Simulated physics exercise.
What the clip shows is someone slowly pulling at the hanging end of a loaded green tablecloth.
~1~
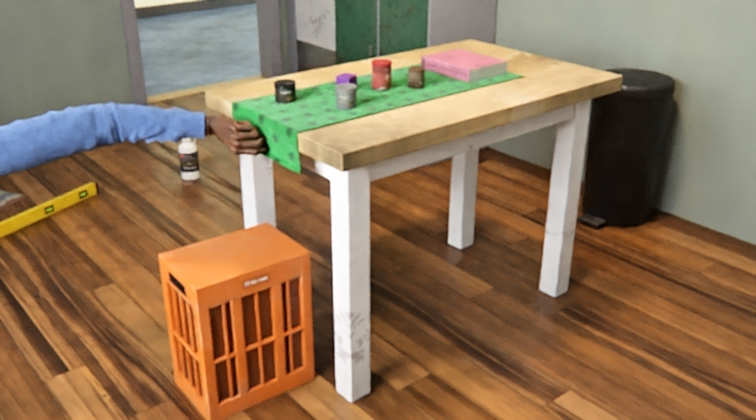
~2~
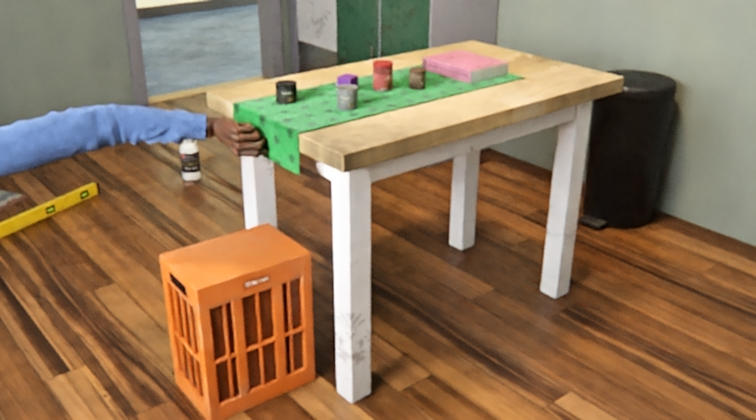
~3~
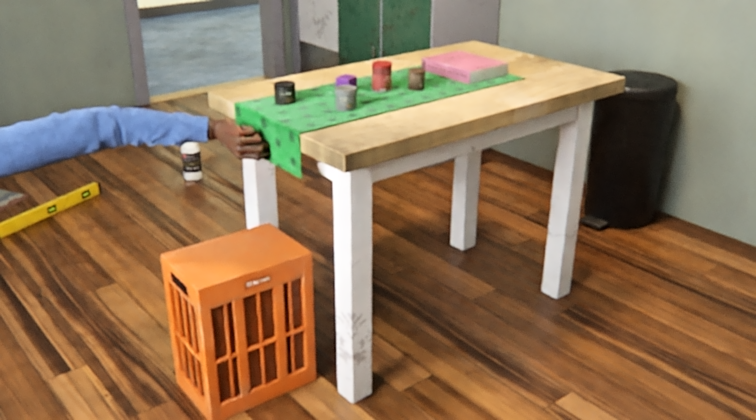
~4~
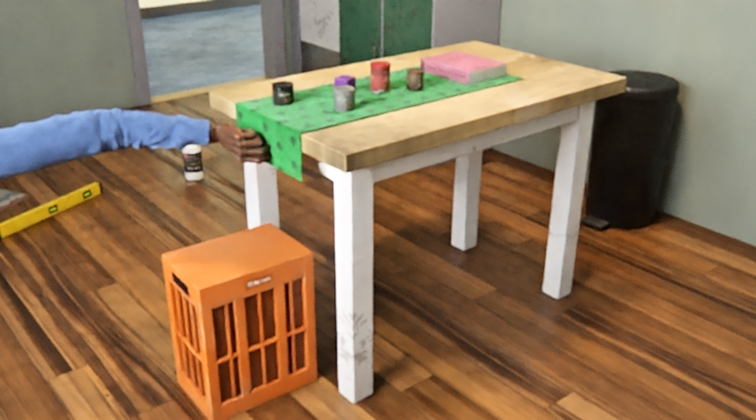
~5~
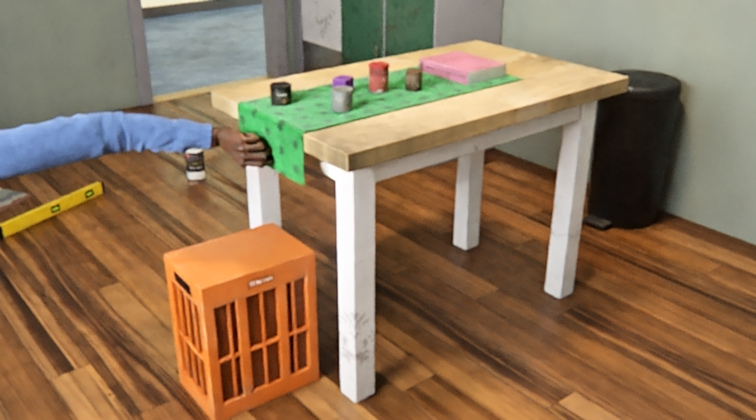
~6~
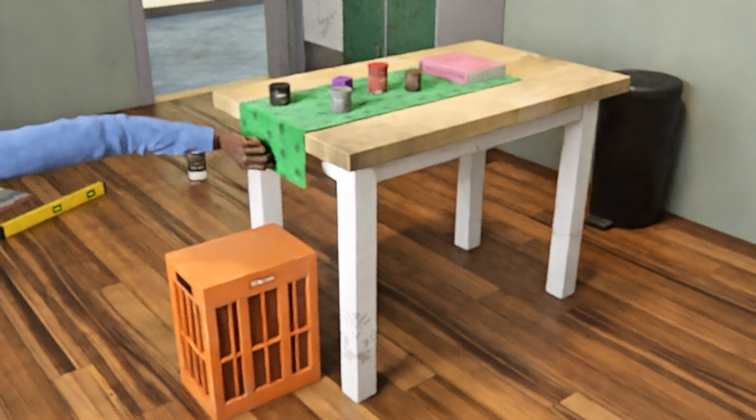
An arm in a blue sleeve reaches in from the left of a wood-floored room, seen from slightly above, its hand gripping the hanging end of a green cloth on a pale wooden table. Black, grey, purple, red and brown containers and a pink block sit on top, with an orange crate below. The hand slowly draws the cloth down slightly, the small containers shifting a little left with it.
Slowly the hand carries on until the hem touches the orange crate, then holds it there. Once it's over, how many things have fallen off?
By then two have.
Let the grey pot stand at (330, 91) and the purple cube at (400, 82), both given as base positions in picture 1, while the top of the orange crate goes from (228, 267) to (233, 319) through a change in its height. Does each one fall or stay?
Grey pot is gone, purple cube stays.
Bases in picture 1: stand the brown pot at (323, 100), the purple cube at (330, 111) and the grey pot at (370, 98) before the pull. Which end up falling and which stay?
Here's how it goes: The brown pot ends up down, the purple cube ends up down, and the grey pot makes it through.
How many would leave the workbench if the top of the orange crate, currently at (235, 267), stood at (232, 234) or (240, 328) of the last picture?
Respectively 1 and 4.
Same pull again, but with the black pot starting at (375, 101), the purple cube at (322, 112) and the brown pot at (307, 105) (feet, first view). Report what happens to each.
The black pot holds on; the purple cube comes down; the brown pot tumbles off.
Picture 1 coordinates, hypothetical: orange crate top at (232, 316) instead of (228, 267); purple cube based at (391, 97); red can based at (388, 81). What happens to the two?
The purple cube does not stay aboard, and the red can stays aboard.
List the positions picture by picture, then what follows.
The first frame shows hem (300, 173); black pot (285, 82); grey pot (346, 86); purple cube (346, 75); red can (382, 61); brown pot (416, 68); top of the crate (228, 267).
The second frame shows hem (299, 175); black pot (286, 83).
The third frame shows hem (302, 178); grey pot (346, 88).
The fourth frame shows hem (303, 181); purple cube (345, 77); top of the crate (231, 267).
The fifth frame shows hem (305, 186); red can (379, 64).
The sixth frame shows hem (306, 189); black pot (279, 85); grey pot (341, 89); purple cube (342, 78); red can (378, 64); brown pot (413, 71).
Soon after, hem near (273, 217); black pot gone.
After that, hem on the crate; black pot and grey pot gone.
In the end, hem on the crate; black pot and grey pot gone. The count of fallen things is two.
